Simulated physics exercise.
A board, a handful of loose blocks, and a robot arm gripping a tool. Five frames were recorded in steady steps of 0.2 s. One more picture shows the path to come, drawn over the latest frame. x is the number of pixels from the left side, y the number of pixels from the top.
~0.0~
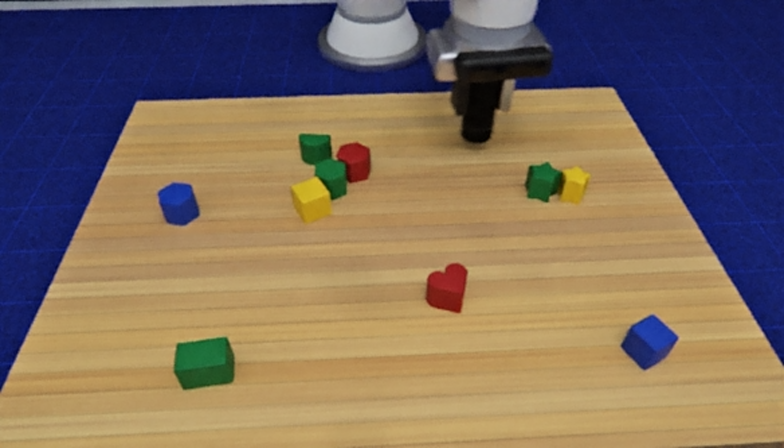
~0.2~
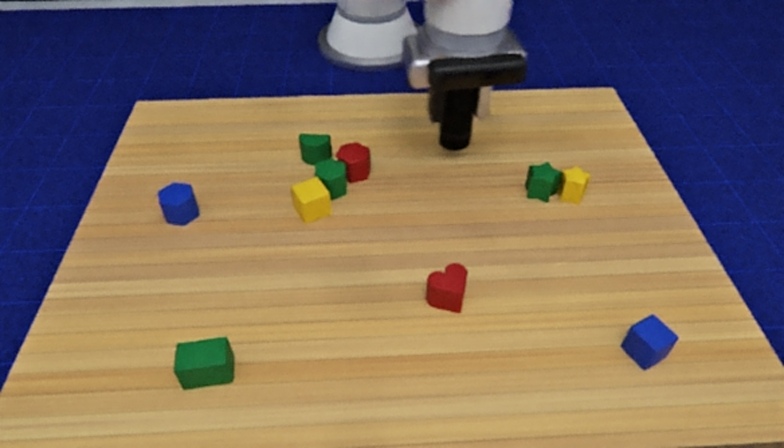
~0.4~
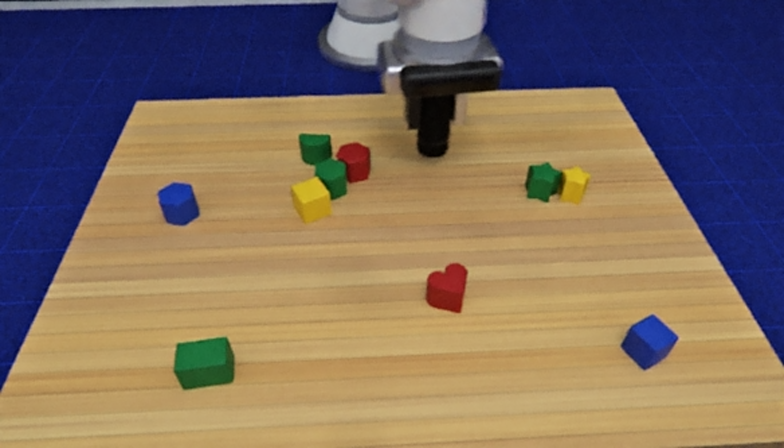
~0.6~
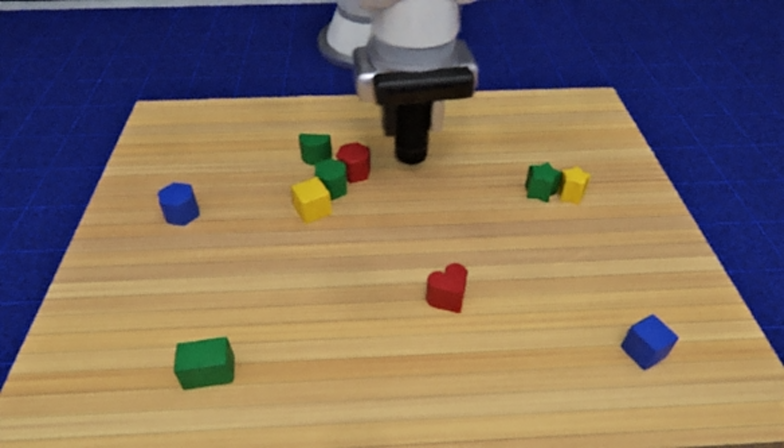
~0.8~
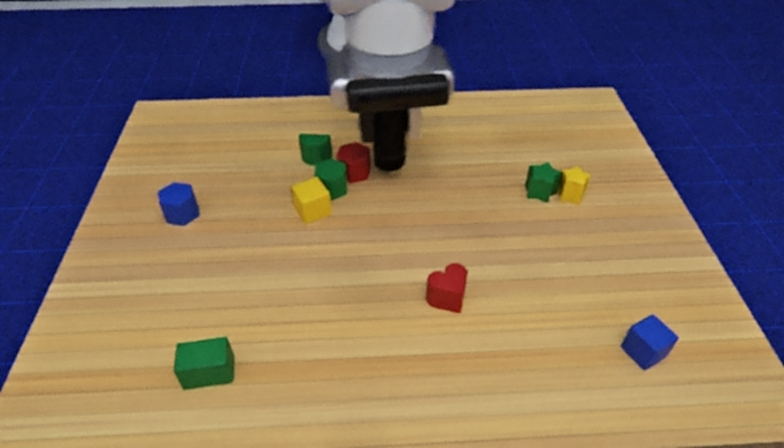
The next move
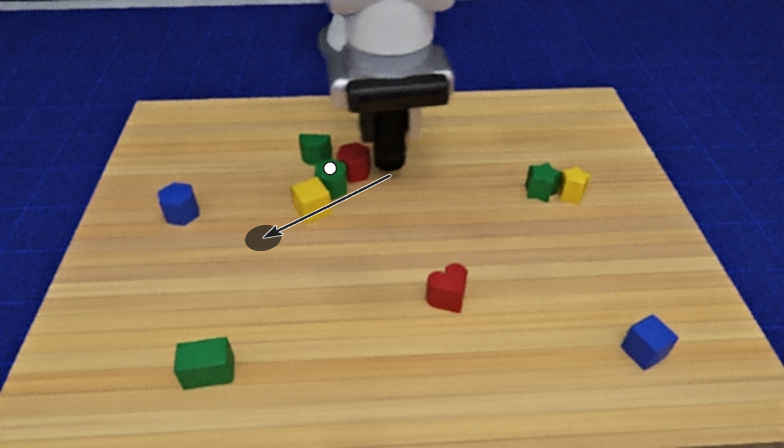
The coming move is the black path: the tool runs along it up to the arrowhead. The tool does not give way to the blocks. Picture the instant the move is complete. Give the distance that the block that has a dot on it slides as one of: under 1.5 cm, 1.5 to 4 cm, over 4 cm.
It goes 1.5 to 4 cm.
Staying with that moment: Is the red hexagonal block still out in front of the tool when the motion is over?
I expect not.
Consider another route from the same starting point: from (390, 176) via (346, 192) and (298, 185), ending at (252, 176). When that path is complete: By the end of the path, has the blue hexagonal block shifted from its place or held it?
Here the blue hexagonal block stays on its spot.
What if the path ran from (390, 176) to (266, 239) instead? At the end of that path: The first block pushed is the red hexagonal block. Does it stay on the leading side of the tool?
It is gone from the front.
The drawn path runs from (390, 176) directly to (263, 238); the dot is on the green hexagonal block.
The first path, step by step. One third of the way, tool at (349, 182); yellow square piece at (308, 191); green hexagonal block at (317, 168), turned 15° anticlockwise; red hexagonal block at (345, 151), turned 30° clockwise.
Two thirds of the way, tool at (307, 202); yellow square piece at (273, 203); green hexagonal block at (306, 168), turned 25° clockwise; red hexagonal block at (345, 151), turned 30° clockwise.
At the end, tool at (260, 224); yellow square piece at (223, 220), turned 30° clockwise; green half-round block not moved; green hexagonal block at (306, 168), turned 25° clockwise; red hexagonal block at (345, 151), turned 30° clockwise.
